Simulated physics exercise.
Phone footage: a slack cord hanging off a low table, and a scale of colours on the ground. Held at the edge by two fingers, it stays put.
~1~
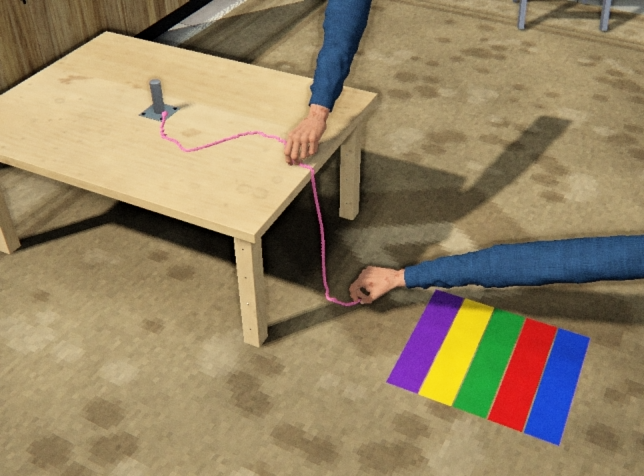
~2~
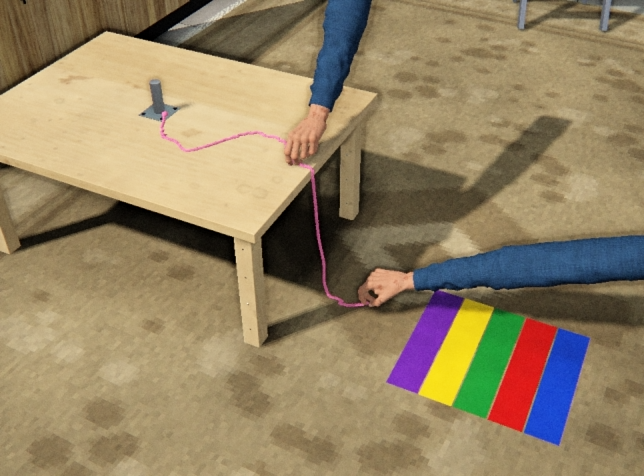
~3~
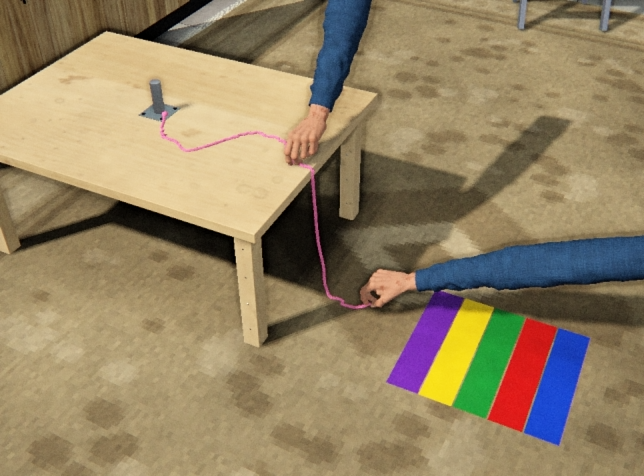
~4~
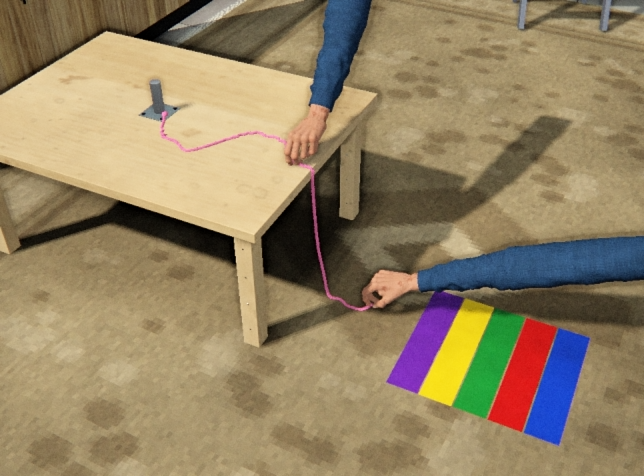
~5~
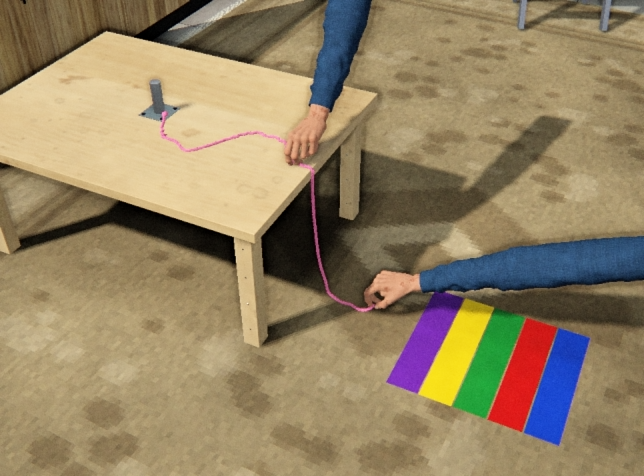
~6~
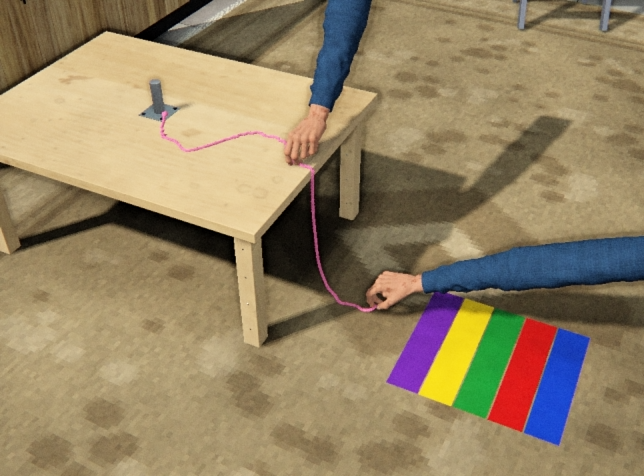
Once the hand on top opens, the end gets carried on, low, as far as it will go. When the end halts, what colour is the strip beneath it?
Blue.
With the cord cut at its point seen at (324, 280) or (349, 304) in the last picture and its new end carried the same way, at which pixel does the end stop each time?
Result 1: (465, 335). Result 2: (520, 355).
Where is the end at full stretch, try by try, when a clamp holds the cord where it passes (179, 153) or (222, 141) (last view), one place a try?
Per try (px): (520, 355), (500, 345).
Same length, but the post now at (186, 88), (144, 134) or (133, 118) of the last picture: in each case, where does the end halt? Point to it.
The first try gives (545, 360), the second (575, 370) and the third (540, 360).
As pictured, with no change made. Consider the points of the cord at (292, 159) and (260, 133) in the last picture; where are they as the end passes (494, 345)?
First mark (329, 221), second mark (306, 164).
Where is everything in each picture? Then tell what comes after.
In the first picture, end (359, 300); purple (411, 369); yellow (443, 381); green (477, 393); red (512, 405); blue (548, 418).
In the second picture, end (368, 303); cord through (163, 130) (201, 148) (267, 136) (304, 166) (317, 228) (324, 284).
In the third picture, end (370, 304).
In the fourth picture, end (372, 304); cord through (163, 130) (201, 148) (267, 136) (304, 166) (316, 227) (326, 285).
In the fifth picture, end (374, 305).
In the sixth picture, end (376, 306); cord through (163, 130) (201, 148) (267, 136) (304, 166) (314, 227) (327, 285).
Early on, end near (494, 345); over green.
Midway, end near (536, 359); over red.
At the end of the slack, end near (562, 368); over blue. The end stops over the blue strip.
